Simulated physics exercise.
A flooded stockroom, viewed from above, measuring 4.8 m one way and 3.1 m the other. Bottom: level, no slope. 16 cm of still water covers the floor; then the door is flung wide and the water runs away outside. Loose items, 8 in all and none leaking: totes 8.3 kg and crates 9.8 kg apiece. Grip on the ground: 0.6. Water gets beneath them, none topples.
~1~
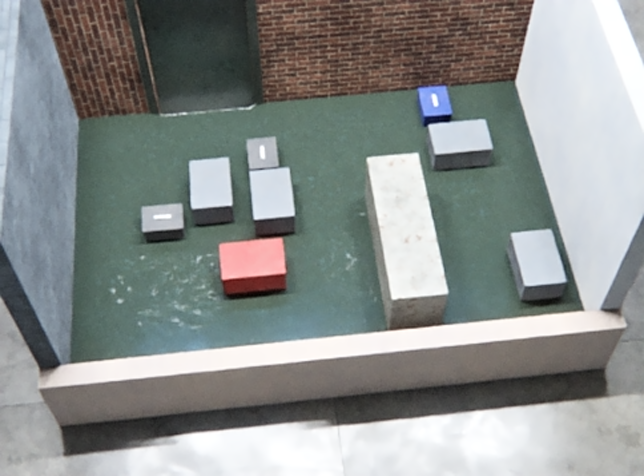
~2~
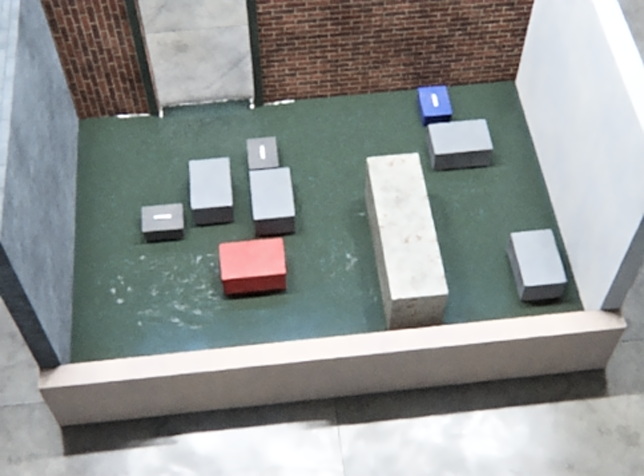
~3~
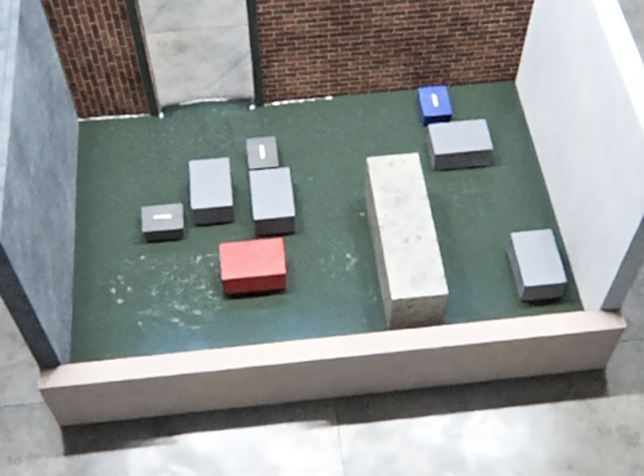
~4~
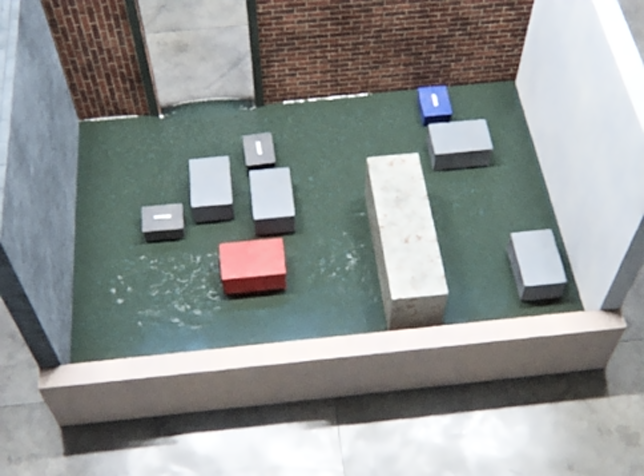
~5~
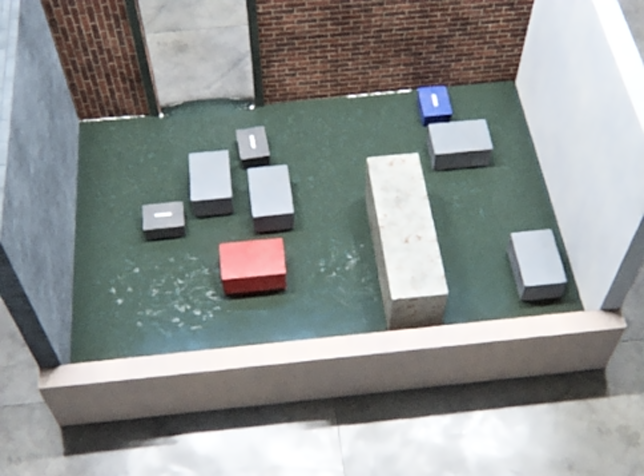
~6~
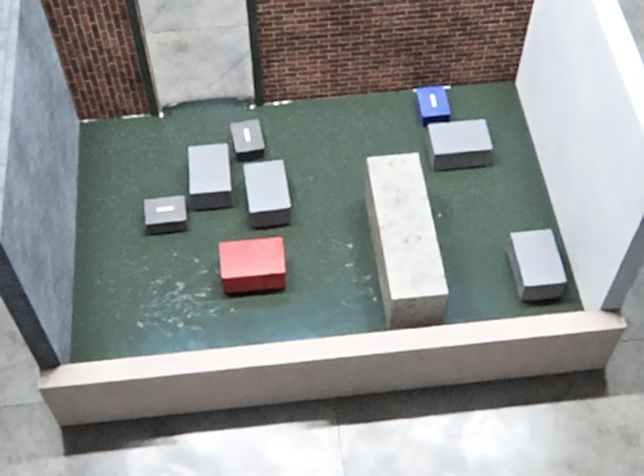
The clip opens on a flooded, brick-backed room seen from above, with boxes standing in green water. The dark doorway at the back turns pale, then a small dark box edges back and left, and three grey boxes nearby shift slightly toward the back while the red and blue ones barely move.
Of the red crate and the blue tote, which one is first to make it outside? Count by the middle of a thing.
First out is the blue one.
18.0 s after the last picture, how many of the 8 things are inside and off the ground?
My tally comes to 2.
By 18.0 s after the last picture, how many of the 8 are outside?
Count: 6.
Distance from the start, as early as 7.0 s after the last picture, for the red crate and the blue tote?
I'd say about 60 and 120 centimetres.
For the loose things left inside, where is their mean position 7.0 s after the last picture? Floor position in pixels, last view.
Mean position: Approximately (318, 175).
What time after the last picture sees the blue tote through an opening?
It gets out at about 11.5 s.
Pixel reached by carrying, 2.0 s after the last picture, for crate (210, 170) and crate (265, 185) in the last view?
Roughly (193, 129), then roughly (245, 161).
Then, 2.0 s after the last picture the red crate is near (243, 236), 0.3 m from its start, afloat; the blue tote is near (412, 101), 0.2 m from its start, afloat; 1 of 8 are out; 7 afloat.
Then, 7.0 s after the last picture the red crate is near (214, 217), 0.7 m from its start, afloat; the blue tote is near (322, 105), 1.2 m from its start, afloat; 3 of 8 are out; 4 afloat.
Then, 14.0 s after the last picture the red crate is near (189, 164), 1.4 m from its start, afloat; the blue tote has gone out (11.6 s after the last picture); 5 of 8 are out; 3 afloat.
Then, 18.0 s after the last picture the red crate is near (176, 110), 2.1 m from its start, afloat; the blue tote has gone out (11.6 s after the last picture); 6 of 8 are out; 2 afloat.
